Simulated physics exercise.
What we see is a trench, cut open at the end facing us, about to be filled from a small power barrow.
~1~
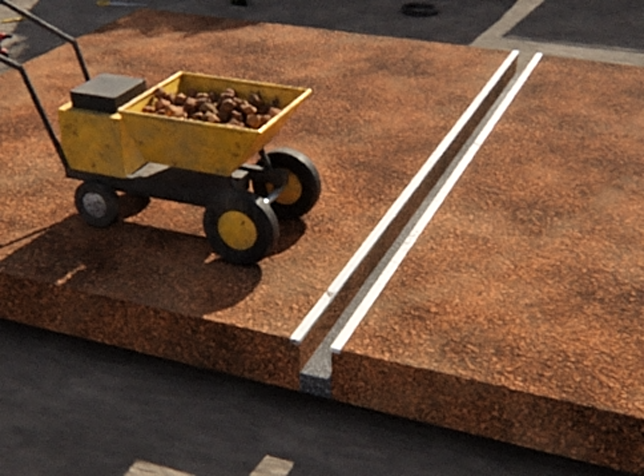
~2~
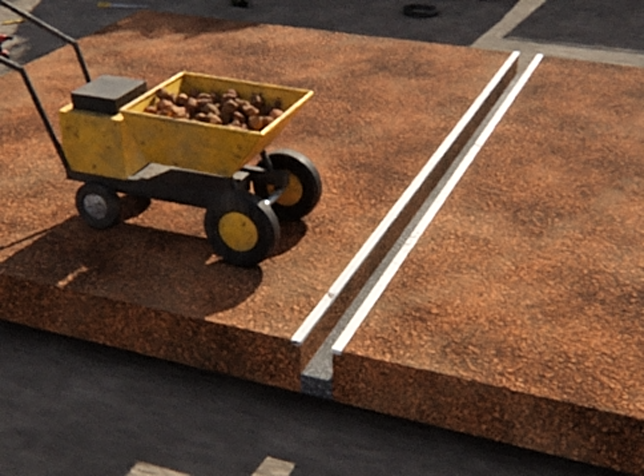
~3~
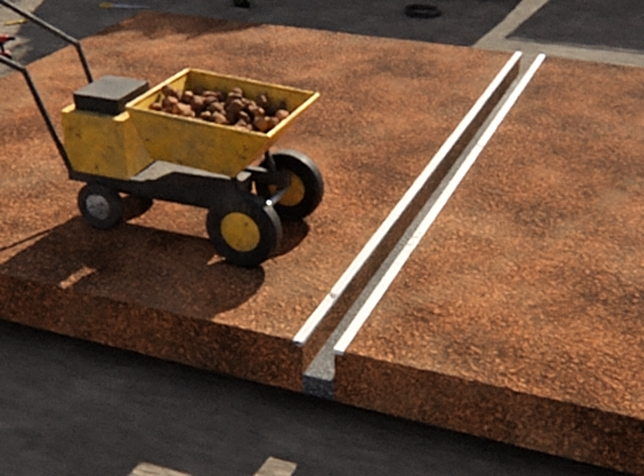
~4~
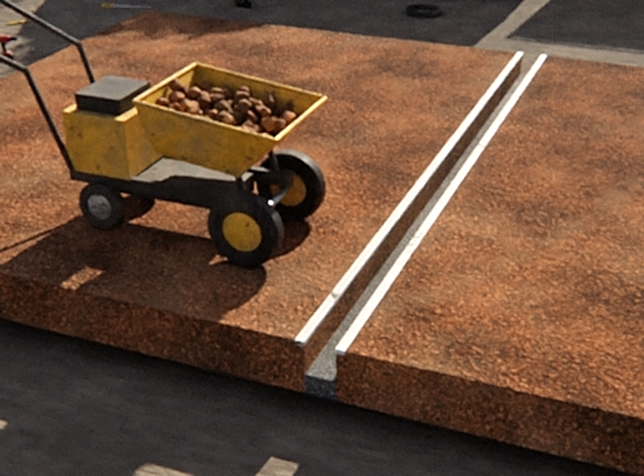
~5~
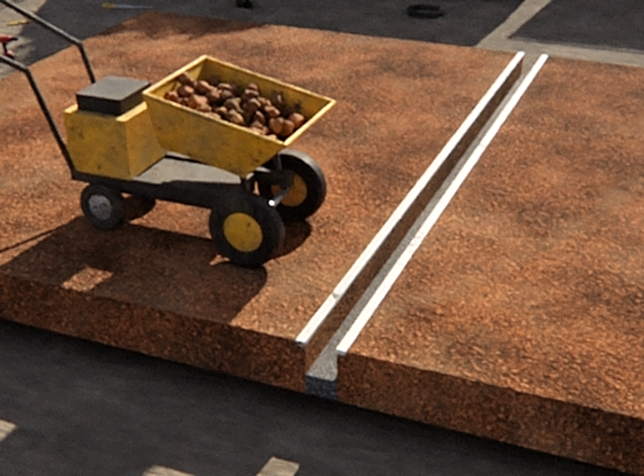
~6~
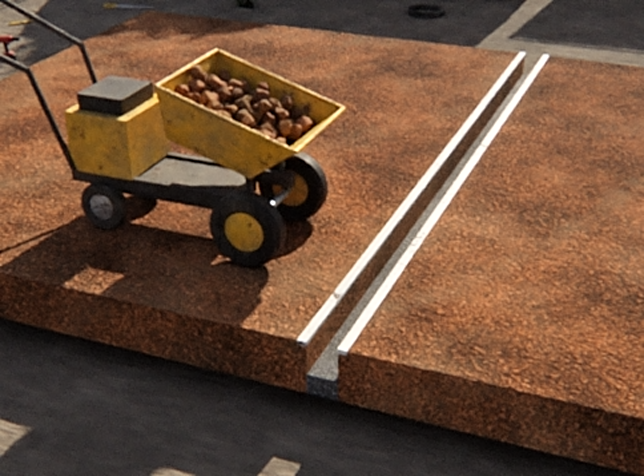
On reddish-brown ground beside a narrow, pale-edged trench, a small yellow power barrow tilting its skip of brown clods toward the right.
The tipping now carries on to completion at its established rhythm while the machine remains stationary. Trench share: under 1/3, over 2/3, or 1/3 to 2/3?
Trench gets a third to two thirds.
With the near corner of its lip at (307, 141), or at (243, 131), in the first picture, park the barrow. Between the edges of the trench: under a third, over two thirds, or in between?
Spot 1: Under a third. Spot 2: One to two thirds.
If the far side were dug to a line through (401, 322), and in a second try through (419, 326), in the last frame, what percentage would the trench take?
Roughly 90 percent first and 100 percent second.
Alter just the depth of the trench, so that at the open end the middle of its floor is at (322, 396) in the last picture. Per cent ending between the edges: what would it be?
About 50 per cent.
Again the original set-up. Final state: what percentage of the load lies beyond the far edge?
Share of load: Near 55 %.
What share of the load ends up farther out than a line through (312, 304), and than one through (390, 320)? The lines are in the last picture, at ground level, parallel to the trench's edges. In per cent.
Roughly 100 and 40 percent.
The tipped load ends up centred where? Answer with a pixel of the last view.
The centre comes to rest near (401, 258).
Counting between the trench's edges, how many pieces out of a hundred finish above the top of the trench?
About 15 %.
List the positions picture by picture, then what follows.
Lip of the skip at (259, 133), level; top of the load at (210, 113), clay clods; first edge of the trench at (321, 304); far edge at (360, 313), the trench under half as wide as the skip, and about as deep as wide, in the first picture.
Lip of the skip at (261, 135), level; top of the load at (212, 114), in the second picture.
Lip of the skip at (267, 138), tipped barely; top of the load at (218, 113), in the third picture.
Lip of the skip at (275, 141), tipped a little; top of the load at (205, 101), in the fourth picture.
Lip of the skip at (285, 146), tipped a little; top of the load at (214, 97), in the fifth picture.
Lip of the skip at (295, 152), tipped clearly; top of the load at (206, 102); first edge of the trench at (328, 306); far edge at (367, 314), in the sixth picture.
Soon after the last picture, skip tipped steeply; all in the skip.
A little later, skip tipped right over; most in the skip; a small part in or heaped over the trench; a small part beyond it; a stray few falling.
Later still, skip tipped right over; a small part in the skip; about half in or heaped over the trench; about half beyond it.
At rest, skip tipped right over; a stray few short of the trench; about half in or heaped over the trench; about half beyond it.
